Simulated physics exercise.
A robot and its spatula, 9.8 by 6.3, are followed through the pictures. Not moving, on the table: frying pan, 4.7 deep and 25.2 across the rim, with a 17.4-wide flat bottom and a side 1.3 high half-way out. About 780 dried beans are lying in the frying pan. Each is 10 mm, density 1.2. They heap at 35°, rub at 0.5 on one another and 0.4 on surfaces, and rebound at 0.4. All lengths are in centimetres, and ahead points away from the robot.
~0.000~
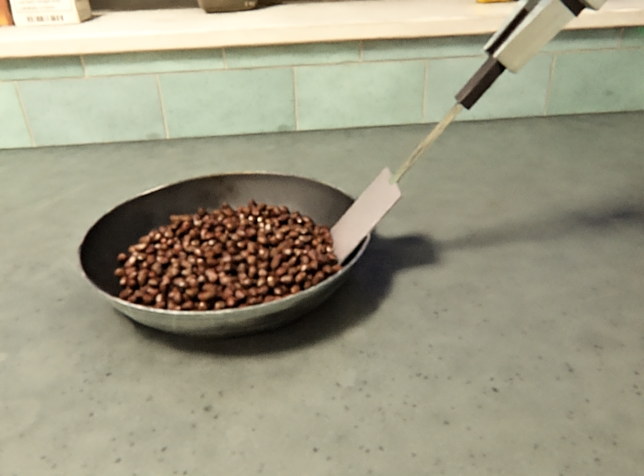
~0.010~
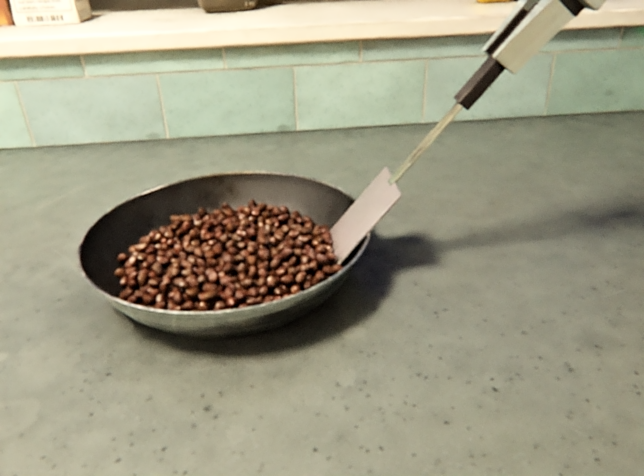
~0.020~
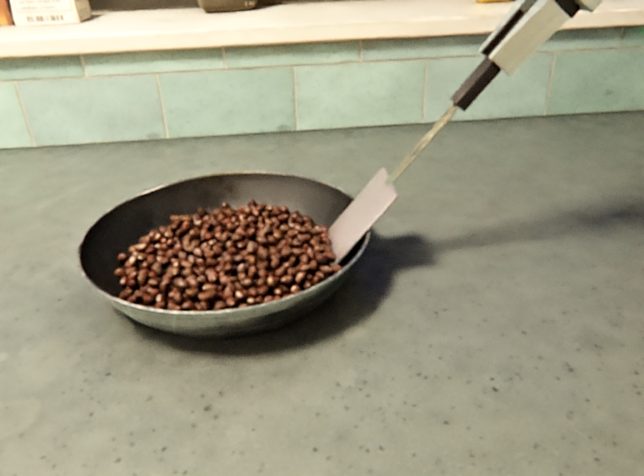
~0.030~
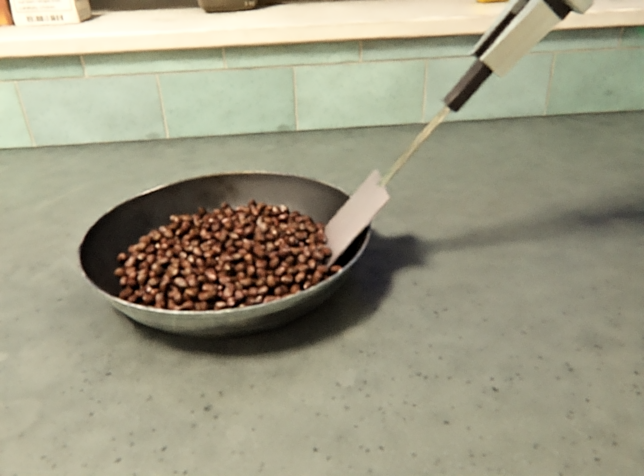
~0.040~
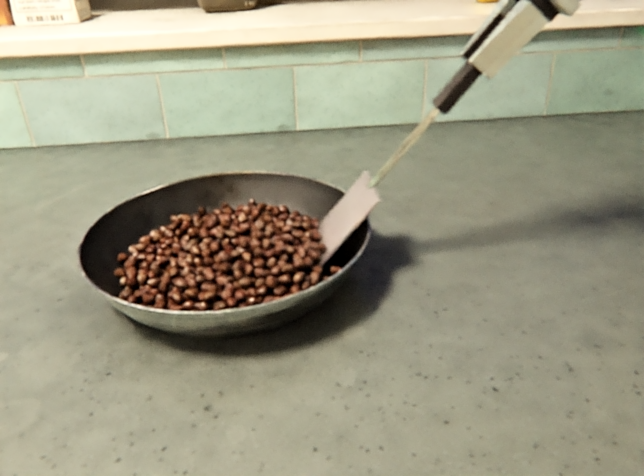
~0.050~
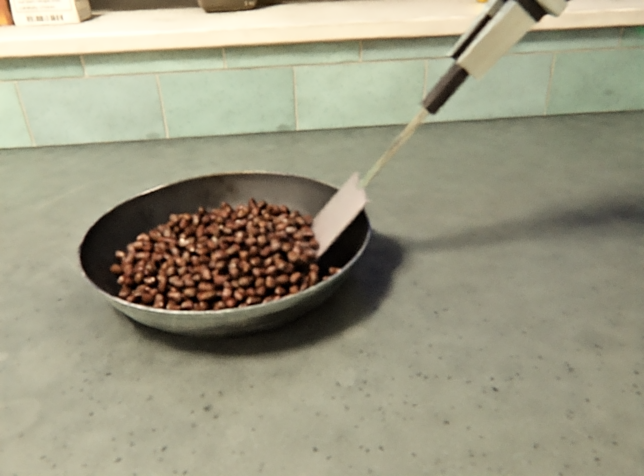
On a grey-green countertop, a robot-held spatula slides slowly left into a dark frying pan, nudging the heaped brown beans slightly.
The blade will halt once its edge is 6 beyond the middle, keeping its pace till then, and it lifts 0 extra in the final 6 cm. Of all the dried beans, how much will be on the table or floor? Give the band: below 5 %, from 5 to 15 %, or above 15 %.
Band: Below 5 %.
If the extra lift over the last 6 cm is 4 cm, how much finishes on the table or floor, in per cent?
You'd expect near 10 percent of it there.
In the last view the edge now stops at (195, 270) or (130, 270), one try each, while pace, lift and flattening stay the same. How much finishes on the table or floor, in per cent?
About 0 and 20 per cent.
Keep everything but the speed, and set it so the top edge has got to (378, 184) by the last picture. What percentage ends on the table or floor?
Expect some 0 per cent there.
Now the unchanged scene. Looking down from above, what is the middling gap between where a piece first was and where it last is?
Somewhere about 3 centimetres, I'd say.
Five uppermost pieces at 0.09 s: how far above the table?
Around 5 cm above the table.
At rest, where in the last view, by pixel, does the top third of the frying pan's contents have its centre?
I'd say around pixel (139, 243).
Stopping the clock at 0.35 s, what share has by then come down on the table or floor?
Fraction noted: Close to 2 per cent.
After 0.09 s, sloping 50°, highest piece 6 above the table; 781 in the frying pan.
After 0.13 s, sloping 50°, highest piece 6 above the table; 781 in the frying pan.
After 0.35 s, sloping 50°, highest piece 6 above the table; 764 in the frying pan, 14 on the table or floor, 3 on the blade or in flight.
After 1.40 s, sloping 50°, highest piece 6 above the table; 764 in the frying pan, 17 on the table or floor.
In the end, 764 in the frying pan, 17 on the table or floor. That is 2 % on the table or floor.
